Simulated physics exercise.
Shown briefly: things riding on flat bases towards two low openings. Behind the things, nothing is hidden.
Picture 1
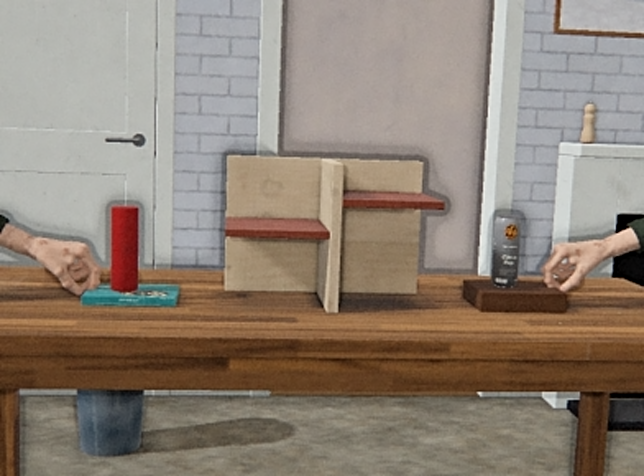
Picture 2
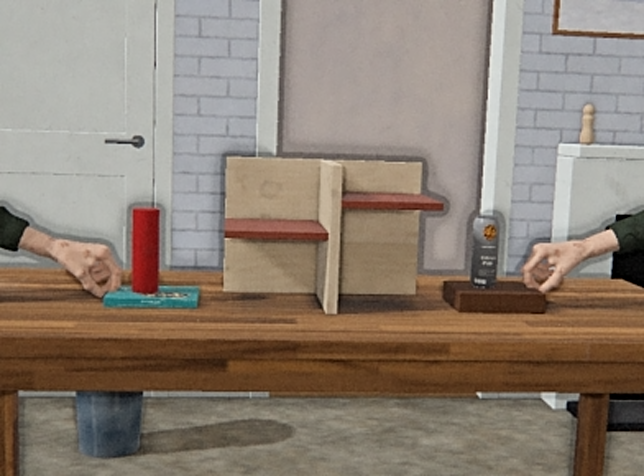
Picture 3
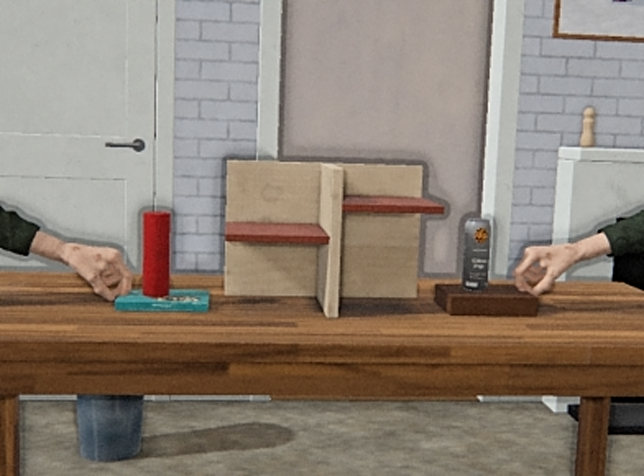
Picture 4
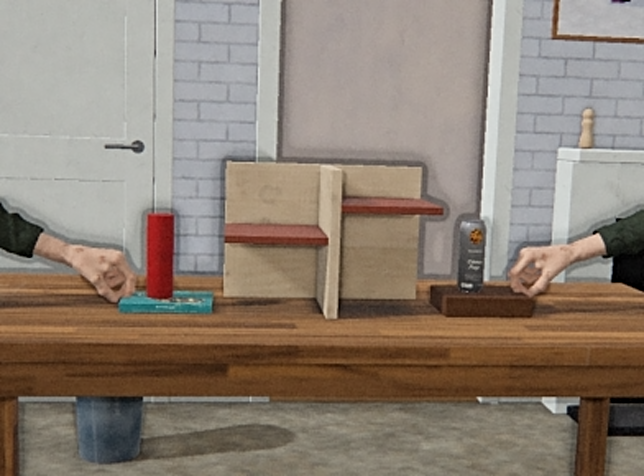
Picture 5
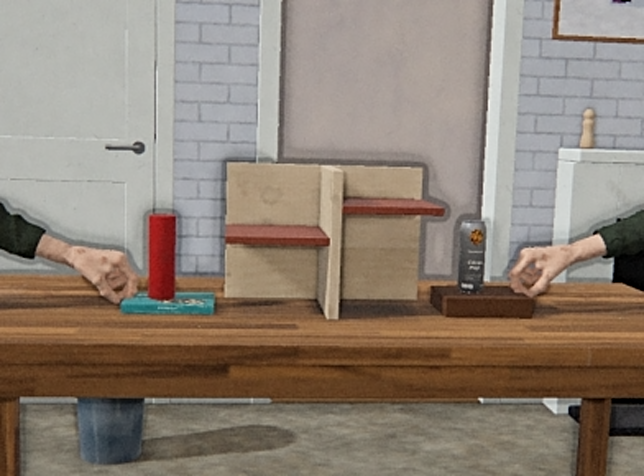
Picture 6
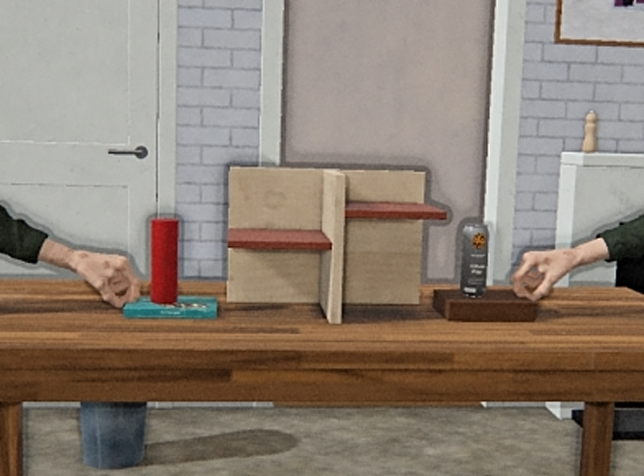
On a wooden table, two hands sliding a red candle on a turquoise box and a grey can on a brown board inward.
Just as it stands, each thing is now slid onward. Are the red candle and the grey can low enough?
In the end the red candle strikes the shelf, the grey can clears the shelf.
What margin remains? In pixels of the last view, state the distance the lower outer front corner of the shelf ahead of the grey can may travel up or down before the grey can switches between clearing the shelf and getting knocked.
Close to 12 pixels in the downward direction.
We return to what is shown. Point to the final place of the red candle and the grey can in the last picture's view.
The red candle around (202, 293); the grey can around (381, 259).
Then, 1.18 s later than the last frame, red candle riding along near (216, 262); grey can riding along near (424, 260).
Then, 1.72 s later than the last frame, red candle tilted by 42° near (217, 264); grey can riding along near (394, 259).
When it is over, the red candle gets scraped off its spot, near (202, 293); the grey can rides in untouched, near (381, 259).
